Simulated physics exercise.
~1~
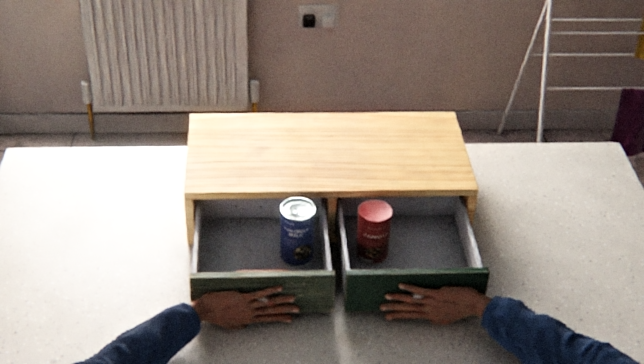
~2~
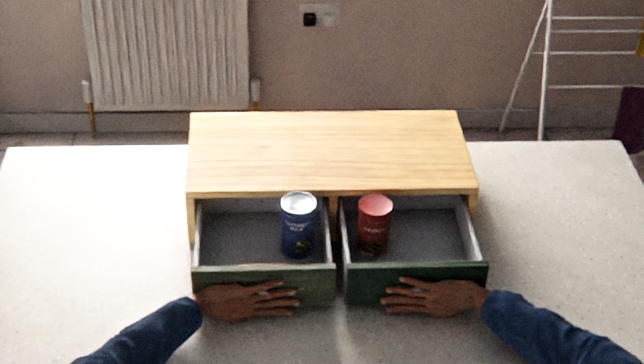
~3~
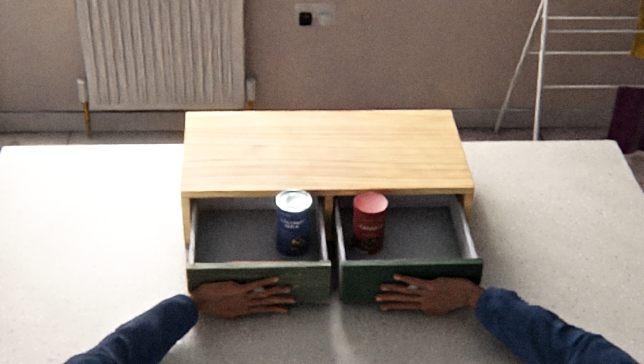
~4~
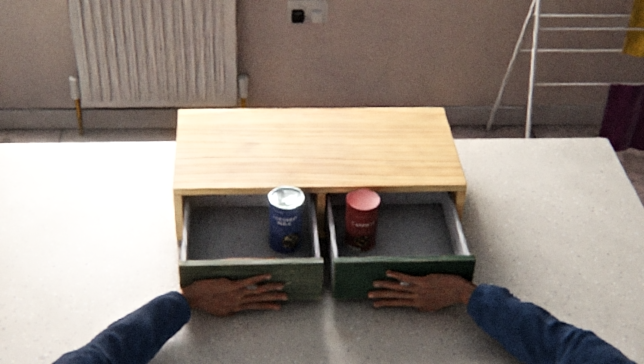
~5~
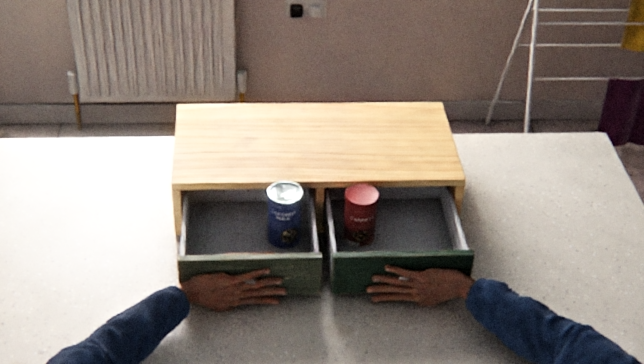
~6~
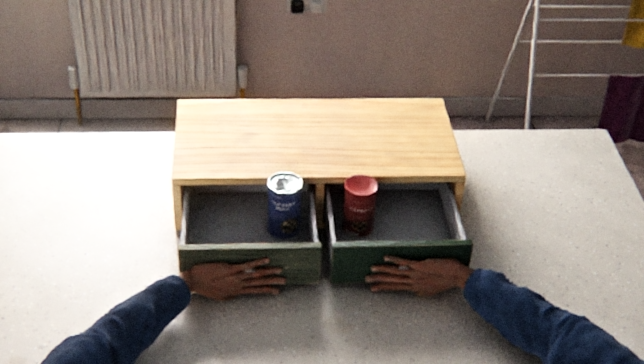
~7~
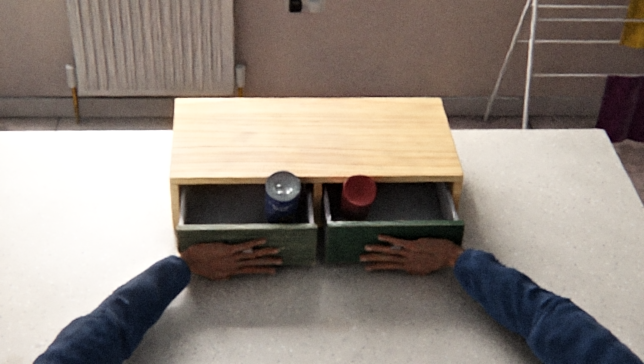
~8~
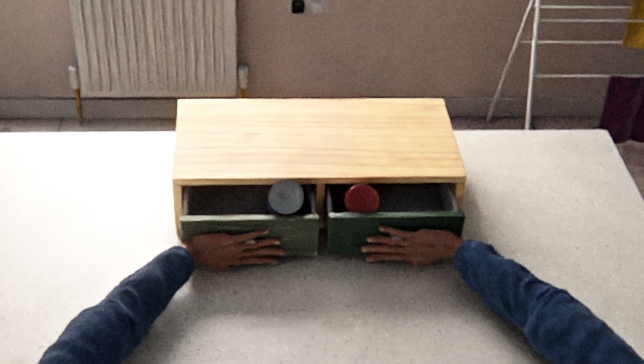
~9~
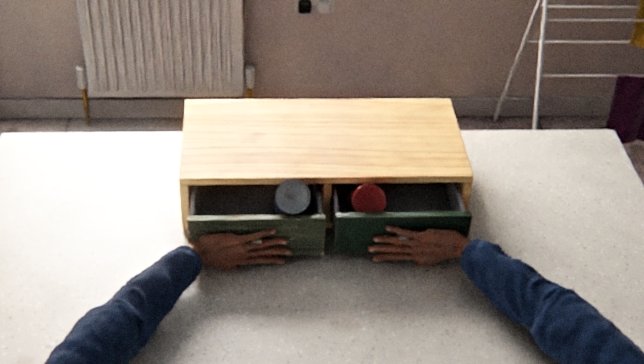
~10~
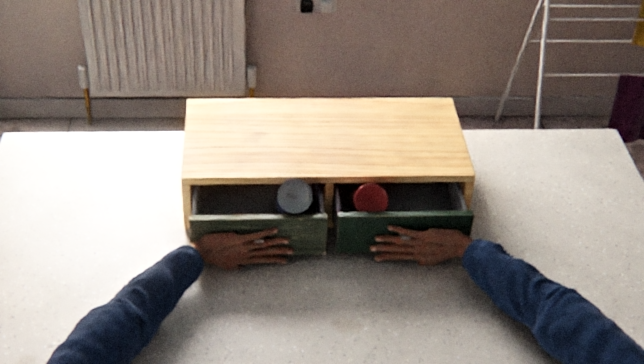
Two hands push both drawers partway into the chest, the tins tilt, and both stay ajar.
